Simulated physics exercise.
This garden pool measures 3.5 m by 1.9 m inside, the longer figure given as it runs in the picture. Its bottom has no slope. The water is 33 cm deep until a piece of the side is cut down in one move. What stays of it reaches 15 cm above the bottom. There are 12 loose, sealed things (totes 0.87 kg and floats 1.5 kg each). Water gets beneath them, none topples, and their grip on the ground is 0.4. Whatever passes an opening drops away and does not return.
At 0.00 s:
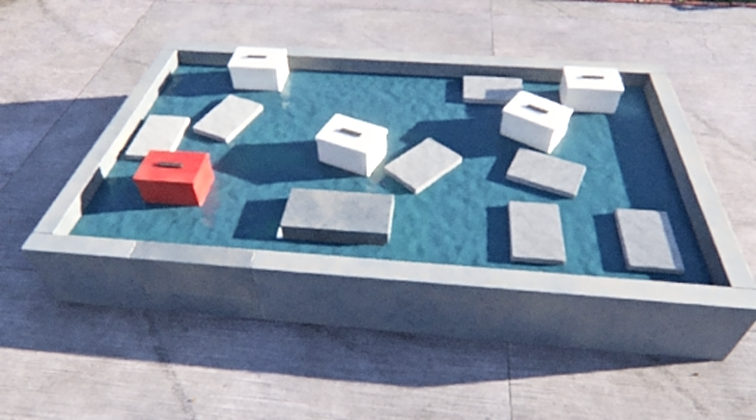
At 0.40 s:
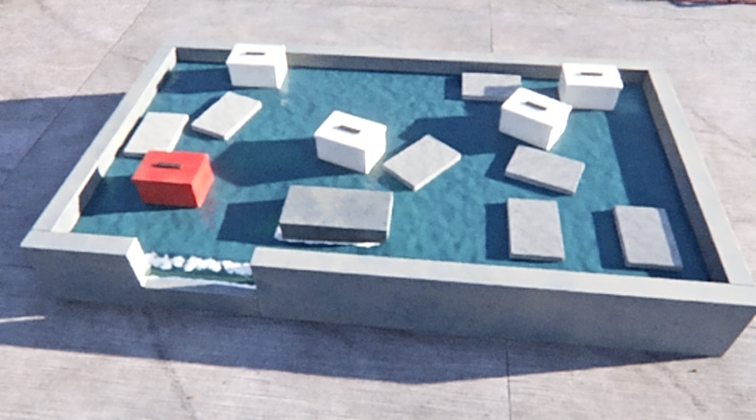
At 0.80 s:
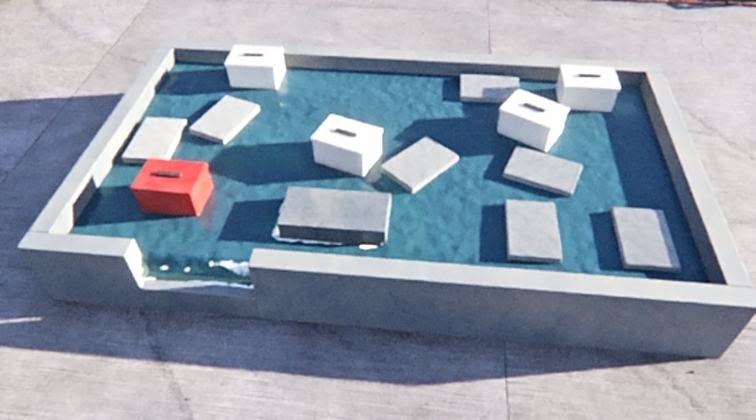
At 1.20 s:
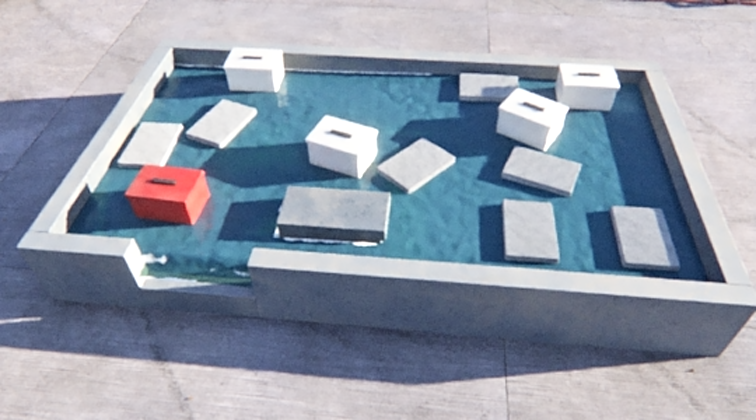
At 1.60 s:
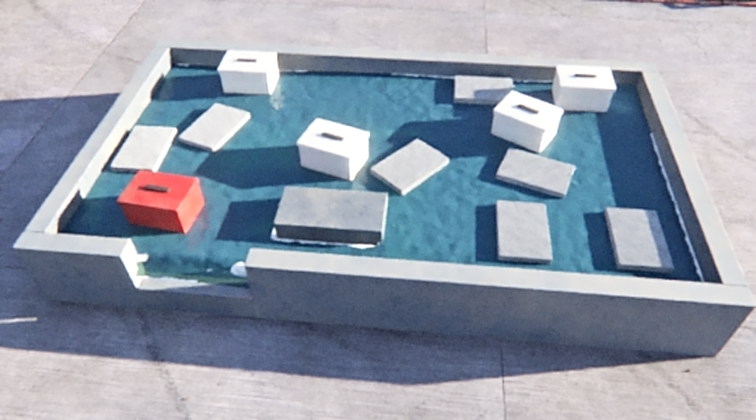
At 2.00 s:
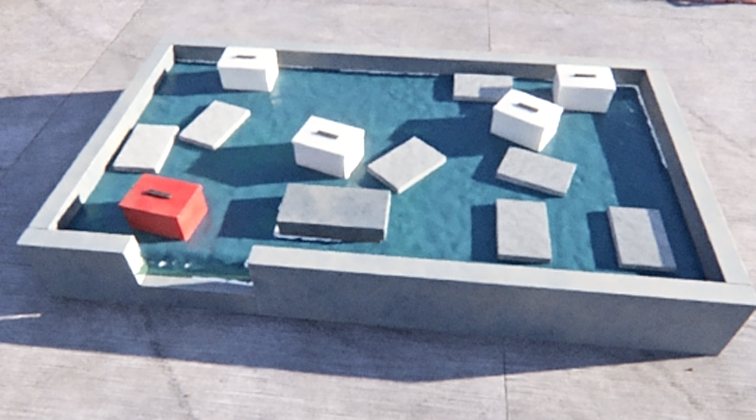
In this clip, white and red boxes and grey slabs sit in a rectangular pool of water; a gap appears in the near wall at left, then the red box drifts slowly toward it while nearby pieces shift slightly.
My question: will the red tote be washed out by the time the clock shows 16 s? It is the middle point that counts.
Red tote gets out.
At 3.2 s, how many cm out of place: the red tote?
About 50 cm.
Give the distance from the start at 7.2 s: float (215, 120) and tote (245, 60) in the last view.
In turn: 40 cm, 20 cm.
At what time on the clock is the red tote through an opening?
At about 3.5 s.
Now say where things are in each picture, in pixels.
In the first picture, the red tote at (171, 166), afloat; about 2120 L in view; 0 of 12 have shifted.
In the second picture, the red tote at (170, 166) floats; 33 cm deep round most things; 0 of 12 have shifted.
In the third picture, the red tote at (169, 175) floats, 7 cm from its start; about 2080 L in view; 1 of 12 have shifted.
In the fourth picture, the red tote at (165, 182) floats, 14 cm from its start; 32 cm deep round most things; 3 of 12 have shifted.
In the fifth picture, the red tote at (158, 189), afloat, 20 cm from its start; about 2030 L in view; 4 of 12 have shifted.
In the sixth picture, the red tote at (160, 195), afloat, 27 cm from its start; 31 cm deep round most things; 7 of 12 have shifted.
After 3.2 s the red tote is near (162, 227), 0.5 m from its start, afloat; 0 of 12 are out; 12 afloat.
After 7.2 s the red tote has gone out; 1 of 12 are out; 11 afloat.
After 12.0 s the red tote has gone out; 1 of 12 are out; 11 afloat.
After 16.0 s the red tote has gone out; 1 of 12 are out; 11 afloat.
